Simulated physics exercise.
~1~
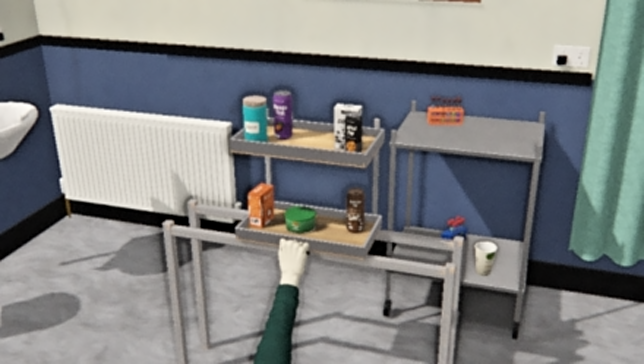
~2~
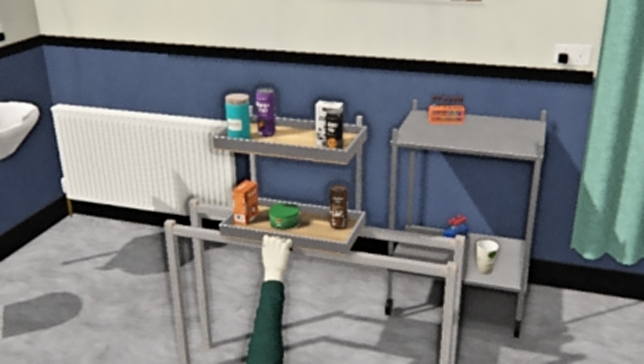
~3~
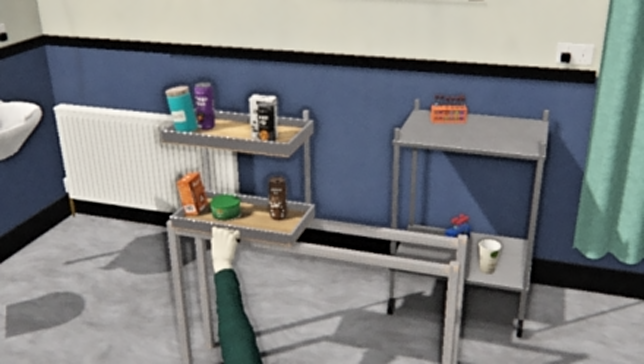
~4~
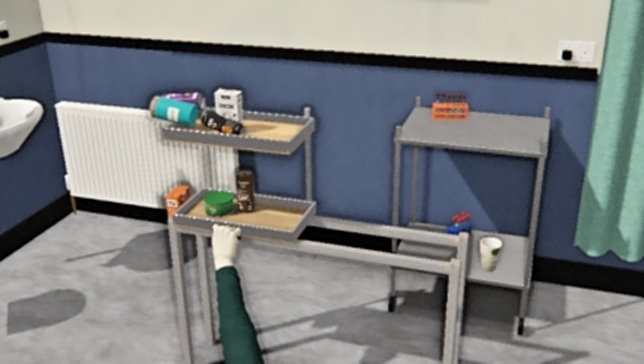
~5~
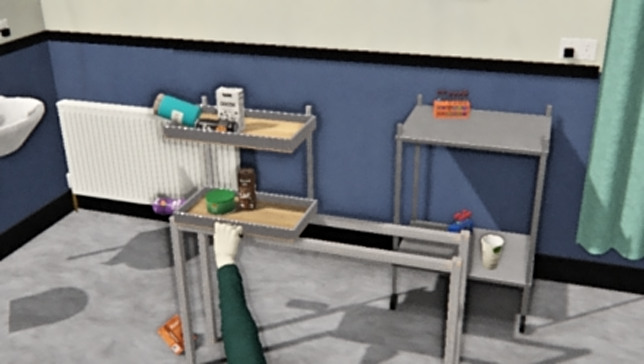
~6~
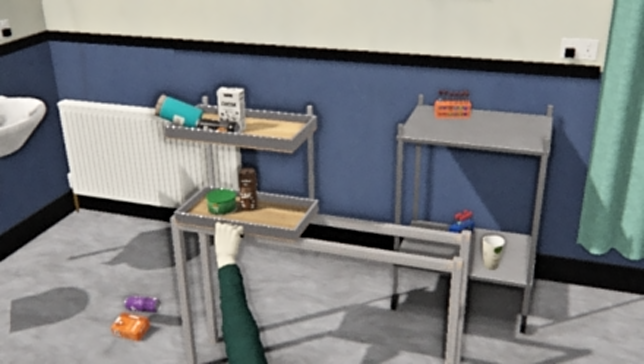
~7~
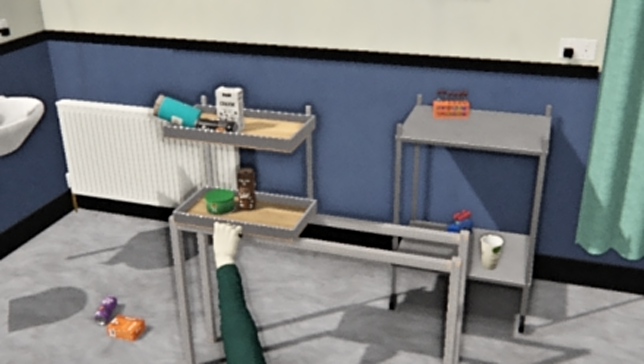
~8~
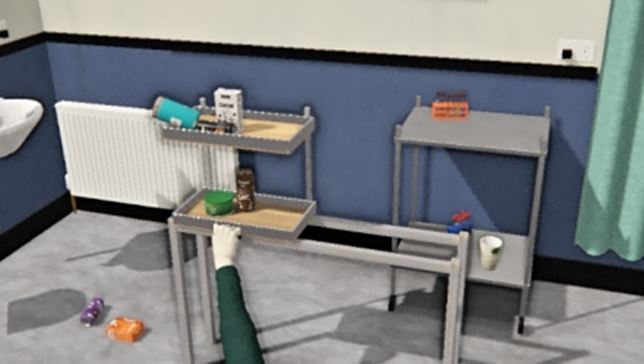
In a room with a blue and cream wall and a white radiator, seen from slightly above, a green-sleeved arm reaches toward a two-level grey tray unit on a rail frame. Turquoise and purple containers stand with white and black ones on the upper level, above an orange packet, green tub and brown can. The unit slides left, gathering speed, and stops abruptly. The items lurch left; the turquoise and black ones topple aboard, while the orange packet and purple can drop to the floor. These two settle at lower left, while the white, green and brown items stay upright.
